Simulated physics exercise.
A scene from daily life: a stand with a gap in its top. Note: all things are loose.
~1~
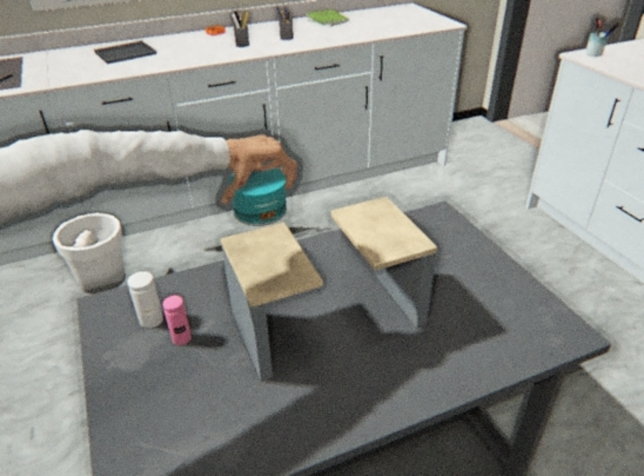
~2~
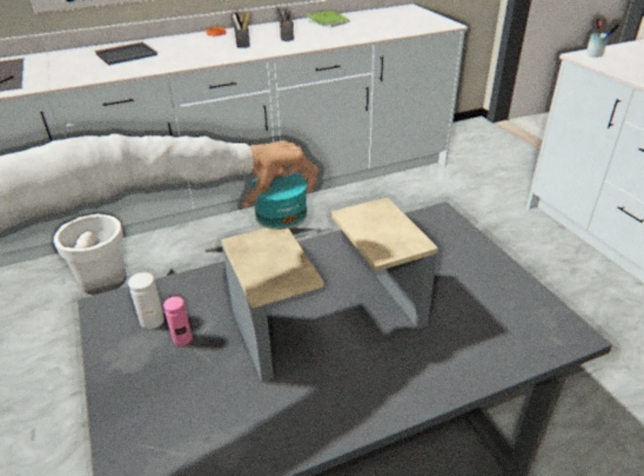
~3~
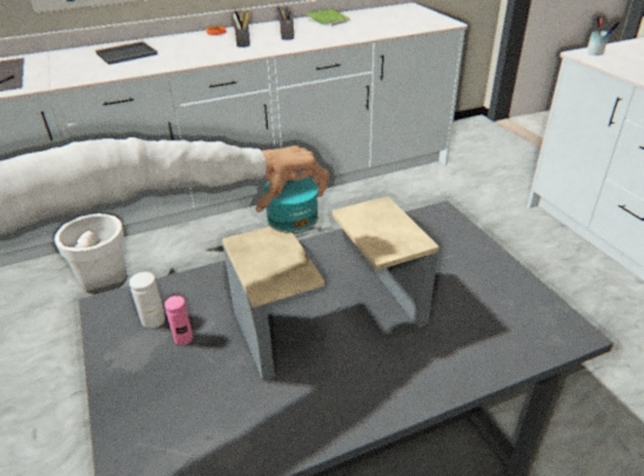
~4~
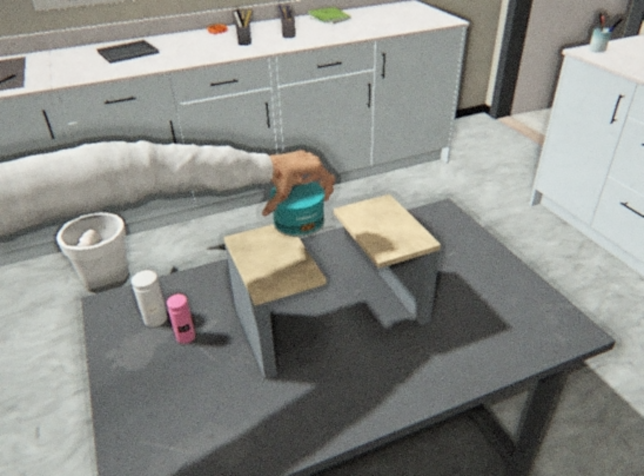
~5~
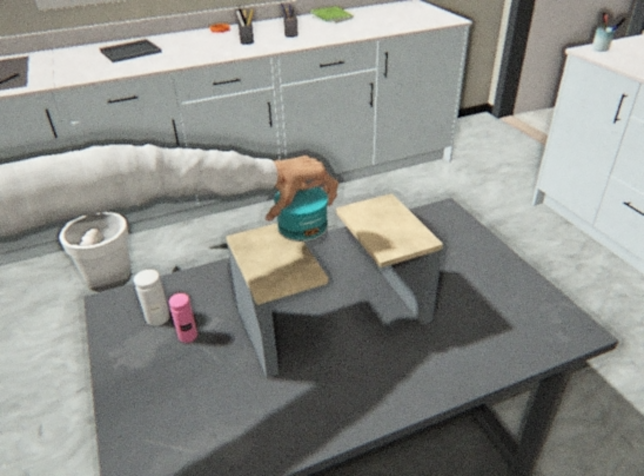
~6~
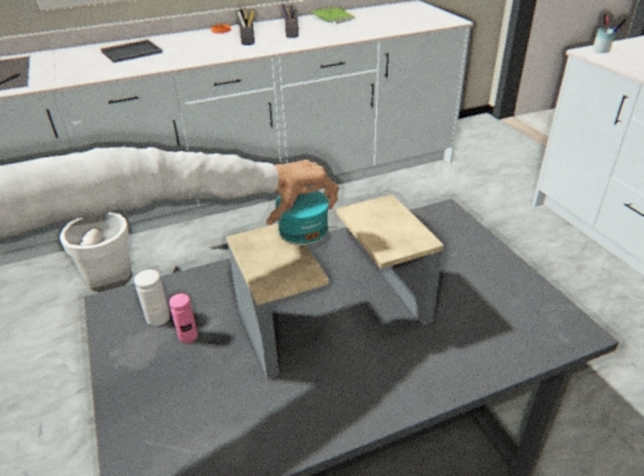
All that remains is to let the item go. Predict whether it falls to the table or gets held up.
Expect it to be stopped by the gap.
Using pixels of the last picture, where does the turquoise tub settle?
The object ends up somewhere near (304, 235).
Then, 0.20 s on from there, turquoise tub shifted a little near (304, 235).
Then, 0.30 s on from there, turquoise tub resting near (304, 235).
In the end, moved from the start, turquoise tub; the other 2 unmoved. At the end, from the last picture's camera, turquoise tub near (304, 235). The tub lodges.
